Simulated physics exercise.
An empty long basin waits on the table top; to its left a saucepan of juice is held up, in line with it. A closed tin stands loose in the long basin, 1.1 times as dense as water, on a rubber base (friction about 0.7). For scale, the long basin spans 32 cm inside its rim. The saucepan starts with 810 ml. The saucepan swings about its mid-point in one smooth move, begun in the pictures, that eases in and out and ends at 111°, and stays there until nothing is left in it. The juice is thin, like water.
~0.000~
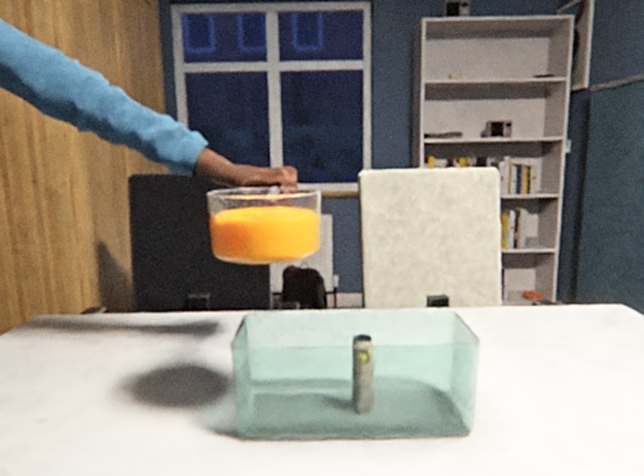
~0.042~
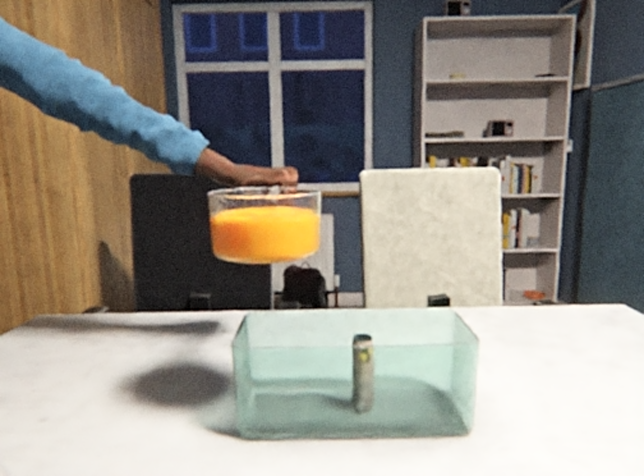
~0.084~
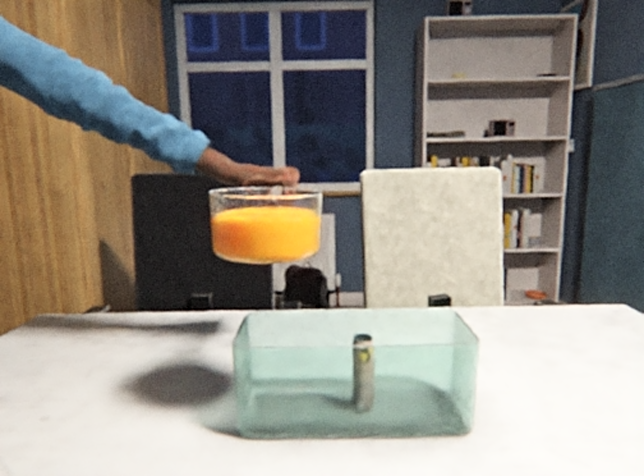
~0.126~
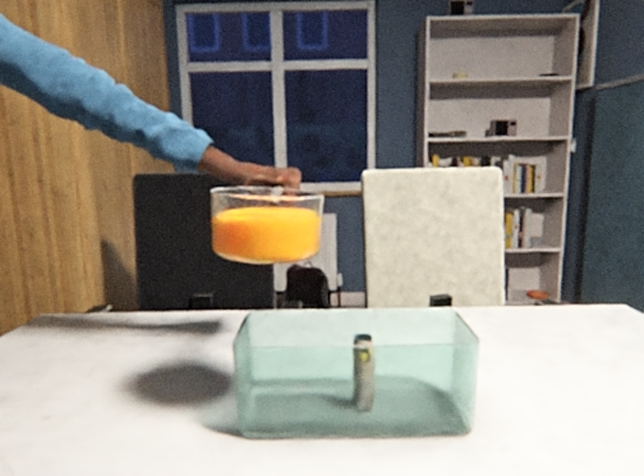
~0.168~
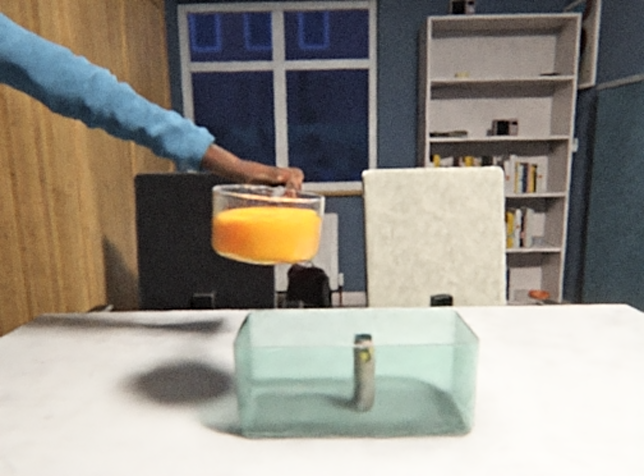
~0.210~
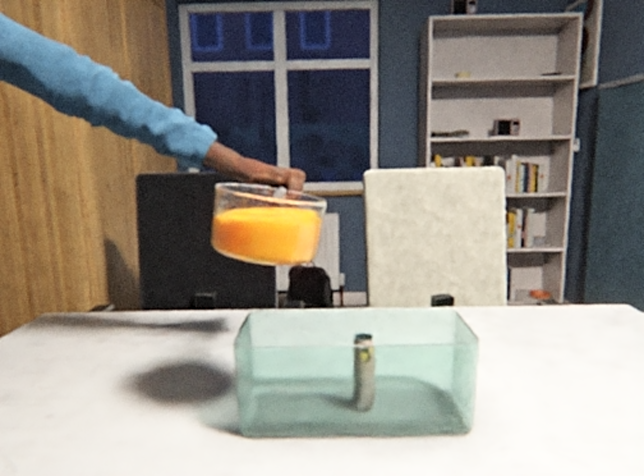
A hand slightly tilts a clear saucepan of orange juice rightward above a table.
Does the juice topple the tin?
It keeps standing.
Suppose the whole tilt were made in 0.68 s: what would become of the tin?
The tin goes over.
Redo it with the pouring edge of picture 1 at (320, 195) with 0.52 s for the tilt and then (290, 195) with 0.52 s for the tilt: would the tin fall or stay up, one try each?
First it topples; then it topples.
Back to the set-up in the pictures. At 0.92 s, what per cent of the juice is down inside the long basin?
About 76 per cent.
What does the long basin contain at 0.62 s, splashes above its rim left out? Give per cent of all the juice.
Some 4 per cent.
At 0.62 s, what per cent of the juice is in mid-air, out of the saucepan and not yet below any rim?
Near 28 in a hundred.
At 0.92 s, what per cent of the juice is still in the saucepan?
About 12 per cent.
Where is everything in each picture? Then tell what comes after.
It leans 0°; its right rim is at (319, 193); the juice meets the walls at (214, 214) and (318, 213); the long basin's rim runs from (238, 330) to (467, 326); the tin's top is at (363, 341), in the first picture.
It leans 0°; its right rim is at (320, 193); the juice meets the walls at (214, 214) and (318, 213), in the second picture.
It leans 2°; its right rim is at (321, 194); the juice meets the walls at (215, 214) and (318, 213), in the third picture.
It leans 4°; its right rim is at (322, 197); the juice meets the walls at (216, 214) and (319, 213), in the fourth picture.
It leans 6°; its right rim is at (324, 200); the juice meets the walls at (218, 214) and (320, 214), in the fifth picture.
It leans 10°; its right rim is at (325, 203); the juice meets the walls at (218, 214) and (321, 215), in the sixth picture.
After 0.62 s the tilt is 68° and 68 per cent is still to pour; the tin stands where it began.
After 0.92 s the tilt is 105° and 12 per cent is still to pour; the tin stands where it began.
After 1.24 s the tilt is 111° and 0 per cent is still to pour; the tin stands 1 cm from where it began.
After 1.58 s the tilt is 111° and 0 per cent is still to pour; the tin stands 1 cm from where it began.
In the end the tin stands 1 cm from where it began.
